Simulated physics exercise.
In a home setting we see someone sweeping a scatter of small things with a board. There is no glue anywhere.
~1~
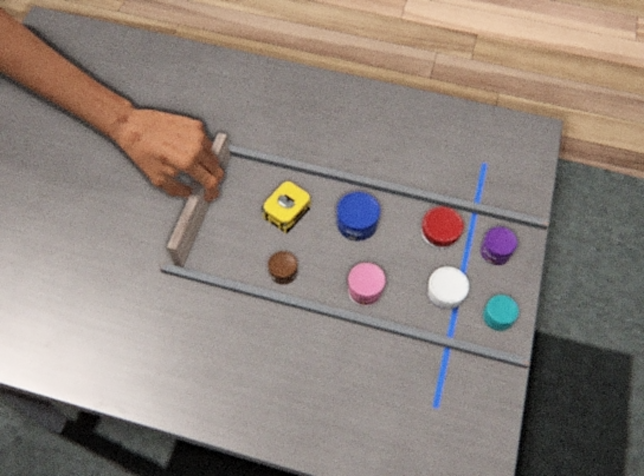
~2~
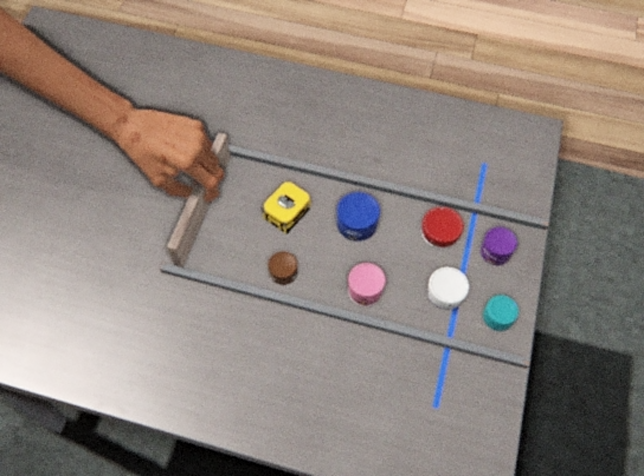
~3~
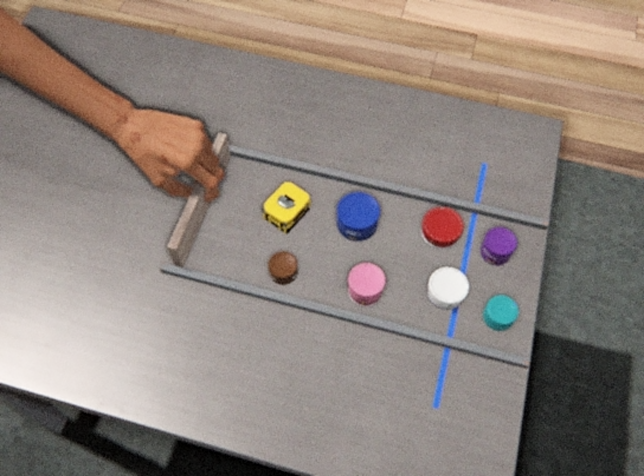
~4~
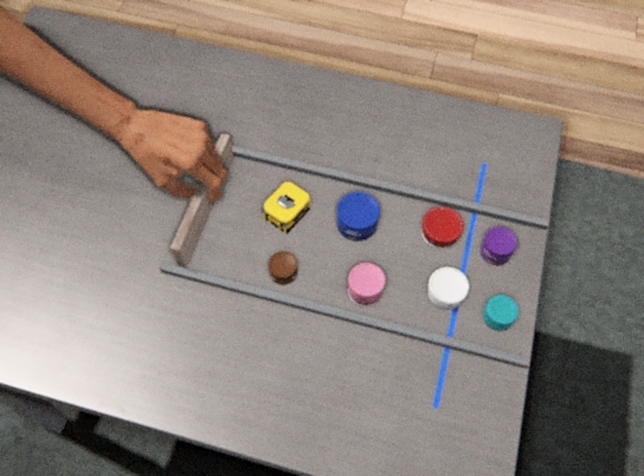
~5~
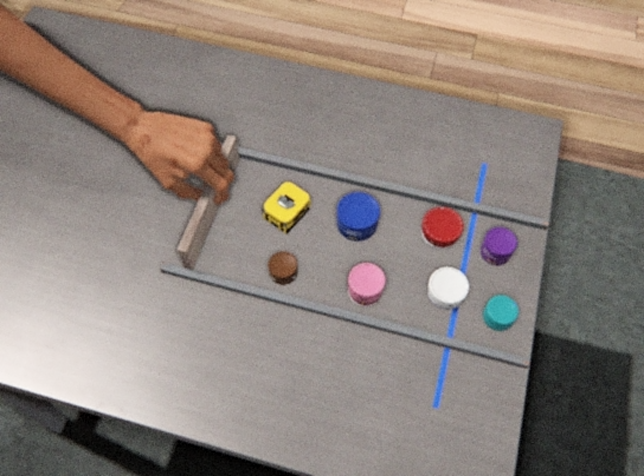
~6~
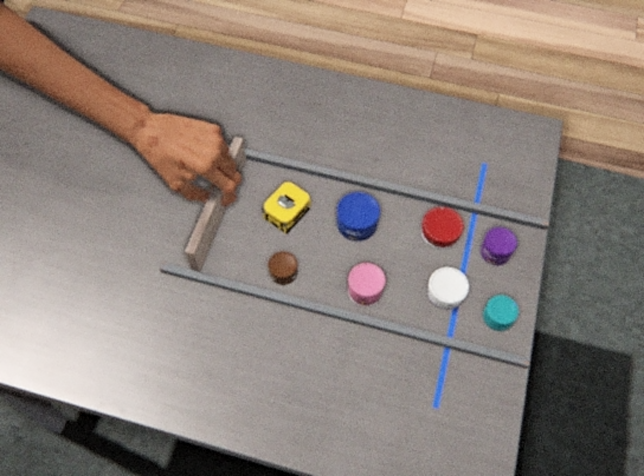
A hand held a wooden board upright at the left end of a railed lane on a table, then slid it slightly right toward the small colourful things, which all stayed still.
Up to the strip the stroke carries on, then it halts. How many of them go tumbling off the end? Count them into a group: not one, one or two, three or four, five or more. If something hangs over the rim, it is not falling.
Group: One or two.
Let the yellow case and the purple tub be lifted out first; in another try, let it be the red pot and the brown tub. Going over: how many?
The first try gives 0, the second gives 1.
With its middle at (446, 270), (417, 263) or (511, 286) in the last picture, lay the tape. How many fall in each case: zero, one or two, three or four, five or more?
Not one; zero; more than four.
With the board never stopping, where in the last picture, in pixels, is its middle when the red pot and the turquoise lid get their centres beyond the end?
The middle is at (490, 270) when it's the red pot, and at (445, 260) when it's the turquoise lid.
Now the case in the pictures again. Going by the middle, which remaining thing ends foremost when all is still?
The white tin is the one.
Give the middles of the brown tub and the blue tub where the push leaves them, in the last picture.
They end up close to (469, 321) and (520, 272).
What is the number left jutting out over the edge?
You'd get 1.
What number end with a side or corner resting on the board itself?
The count in contact is 2.
Soon after, none off yet; turquoise lid at rest near (501, 313); purple tub at rest near (498, 247); white tin at rest near (448, 289).
By the end, the number that fall off is one or two; fallen, purple tub and turquoise lid.
